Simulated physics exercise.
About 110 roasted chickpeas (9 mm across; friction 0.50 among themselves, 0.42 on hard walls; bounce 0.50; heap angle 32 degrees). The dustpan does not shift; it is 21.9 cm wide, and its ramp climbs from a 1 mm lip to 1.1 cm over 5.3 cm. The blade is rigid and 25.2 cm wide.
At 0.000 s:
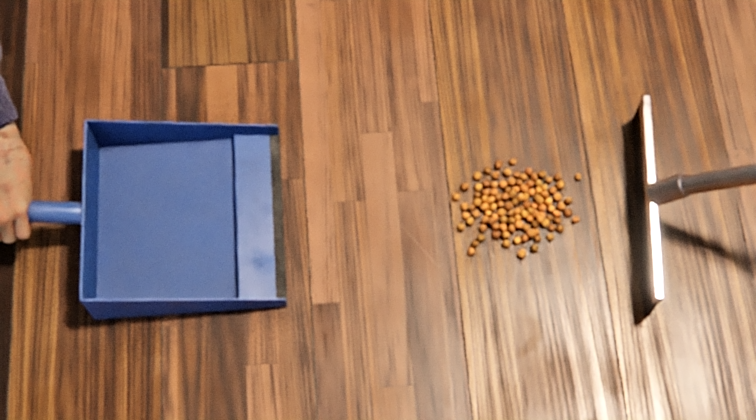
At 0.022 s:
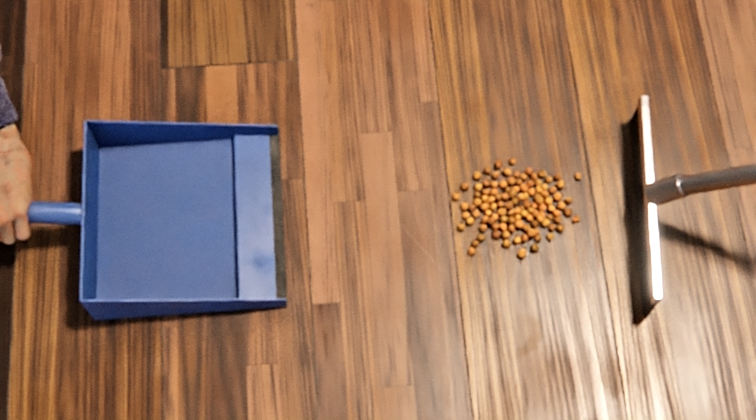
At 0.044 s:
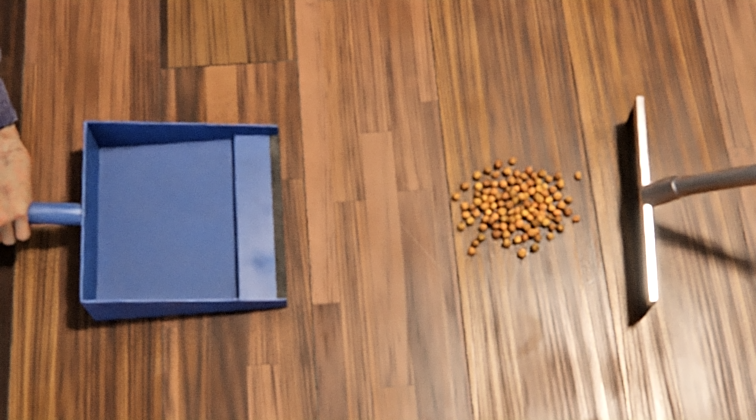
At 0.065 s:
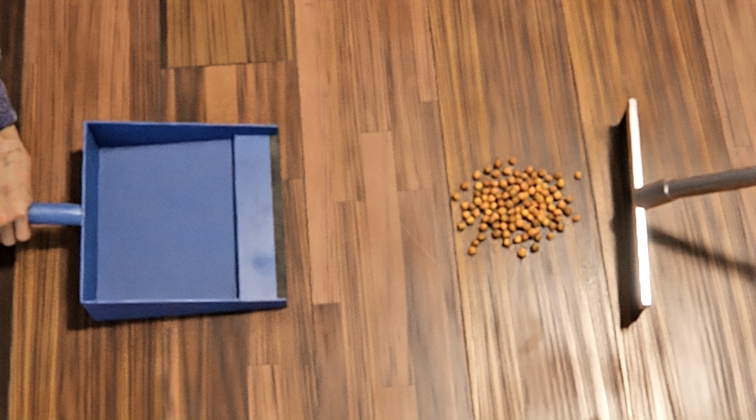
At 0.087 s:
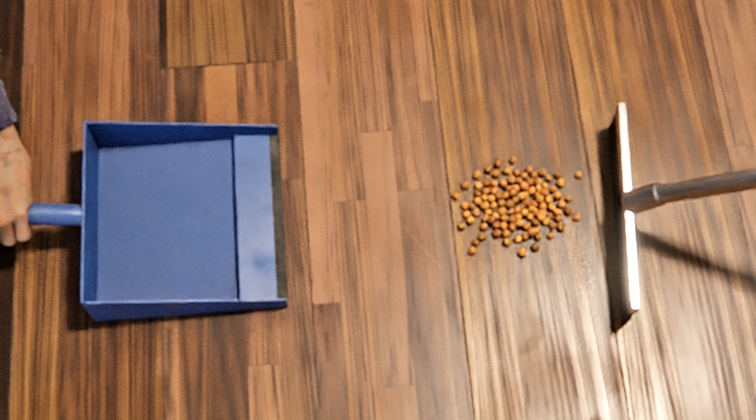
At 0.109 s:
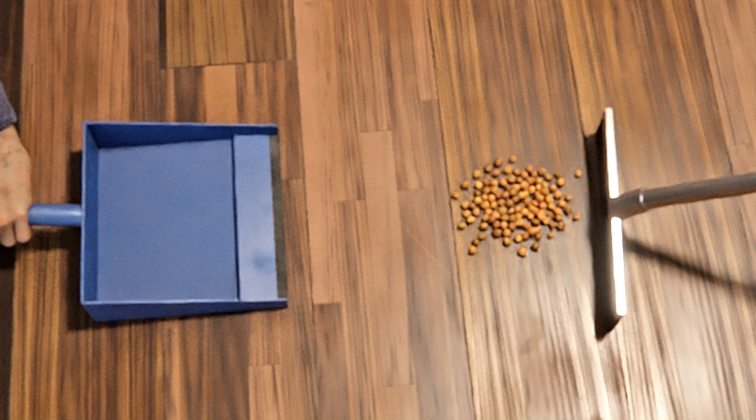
On a wood-plank floor, a hand at the left holds a blue dustpan still while a long-handled blade at the right slides a short way left and slightly downward, nearing a loose pile of small round brown pieces that stays undisturbed.
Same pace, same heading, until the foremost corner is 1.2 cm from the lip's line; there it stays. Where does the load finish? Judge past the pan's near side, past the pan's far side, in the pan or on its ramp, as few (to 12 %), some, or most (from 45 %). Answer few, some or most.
Past the pan's near side: Some; past the pan's far side: Few; in the pan or on its ramp: Some.
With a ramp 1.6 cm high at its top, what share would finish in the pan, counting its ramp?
Then about 15 per cent.
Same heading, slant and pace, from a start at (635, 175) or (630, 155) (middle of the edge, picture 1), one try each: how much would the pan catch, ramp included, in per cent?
About 25 and 30 per cent.
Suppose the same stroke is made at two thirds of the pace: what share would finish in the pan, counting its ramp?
It would be near 5 per cent.
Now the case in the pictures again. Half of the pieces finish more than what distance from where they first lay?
About 28 cm.
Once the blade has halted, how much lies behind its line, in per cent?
About 30 per cent.
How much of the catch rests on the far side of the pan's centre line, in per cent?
Roughly 0 per cent.
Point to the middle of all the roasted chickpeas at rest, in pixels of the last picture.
Near (292, 252).
After 0.33 s, middle of the blade 20 cm from the lip; 0 % over the lip, far side 0 %, near side 0 %.
After 0.48 s, middle of the blade 8 cm from the lip; 0 % over the lip, far side 0 %, near side 15 %.
After 0.75 s, middle of the blade 3 cm from the lip; 20 % over the lip, far side 5 %, near side 20 %.
By 1.3 s all is still; near side 20 %, far side 5 %, pan 15 %, in front of the lip or behind the blade 60 %.
